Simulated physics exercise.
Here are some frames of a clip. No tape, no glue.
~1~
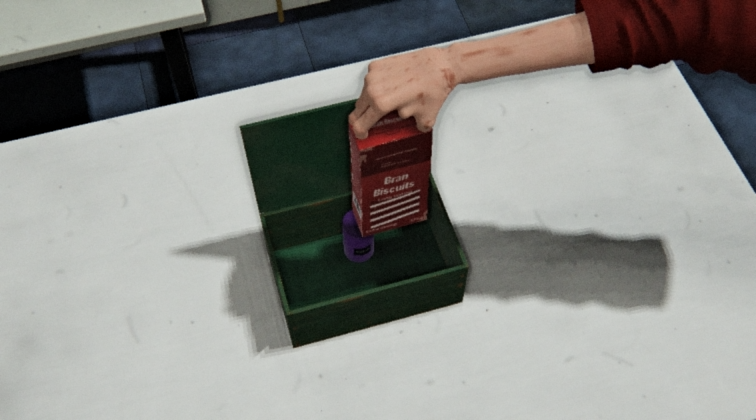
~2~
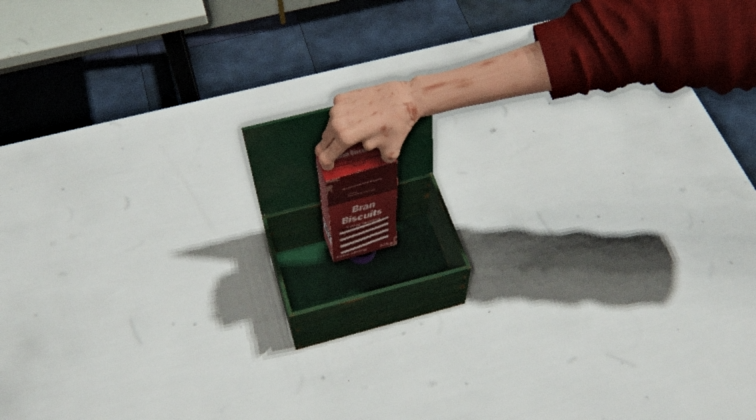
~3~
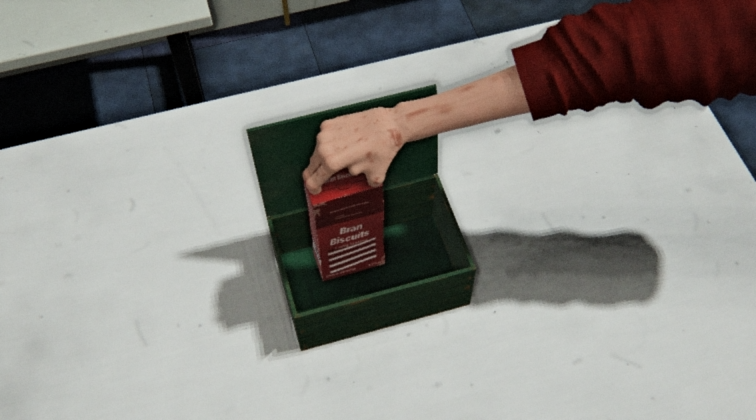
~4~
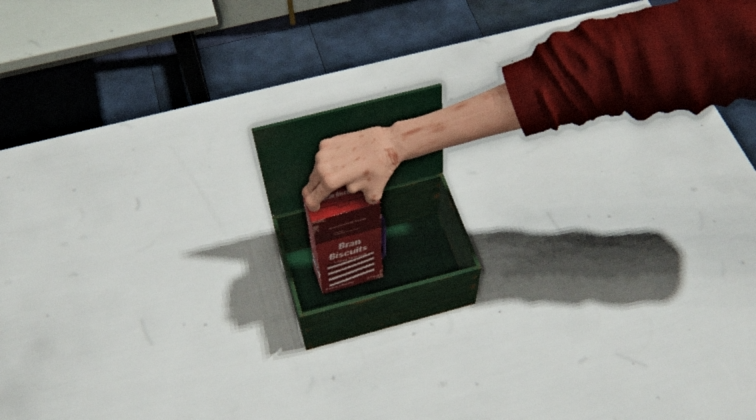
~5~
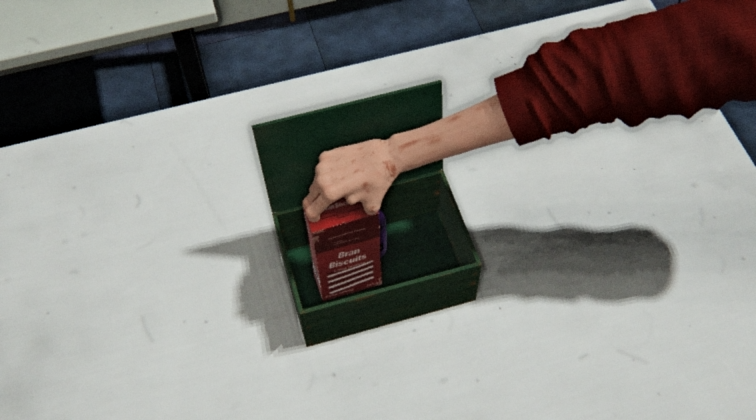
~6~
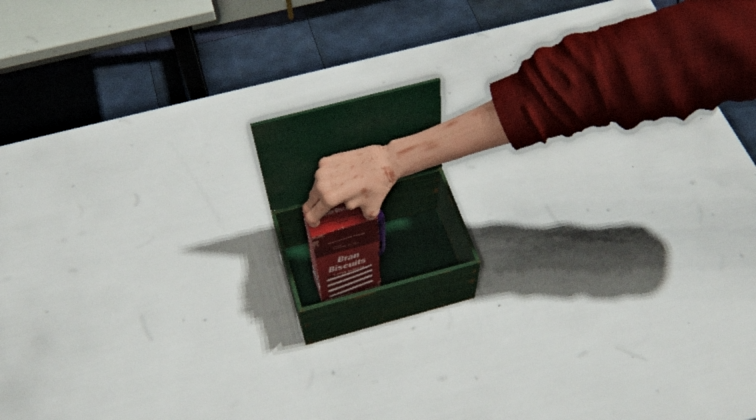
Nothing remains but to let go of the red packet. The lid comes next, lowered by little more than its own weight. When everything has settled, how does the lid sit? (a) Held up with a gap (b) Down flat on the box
a.
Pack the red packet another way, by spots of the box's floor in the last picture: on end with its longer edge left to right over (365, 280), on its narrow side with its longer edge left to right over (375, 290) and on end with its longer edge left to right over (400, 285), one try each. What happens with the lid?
The lid stays up the first time, goes down the second time and stays up the third time.
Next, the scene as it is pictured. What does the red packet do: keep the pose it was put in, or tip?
It ends up leaning.
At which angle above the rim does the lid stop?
I'd say roughly 25 degrees above the rim.
Then, 1.50 s after the last picture, lid 68° above the rim.
Then, 1.90 s after the last picture, lid 35° above the rim; red packet tipped 20° from how it was near (352, 272).
At rest, lid 23° above the rim; tipped over in the box, red packet; purple shaker in place. Seen from the same camera at the end, red packet near (351, 274).
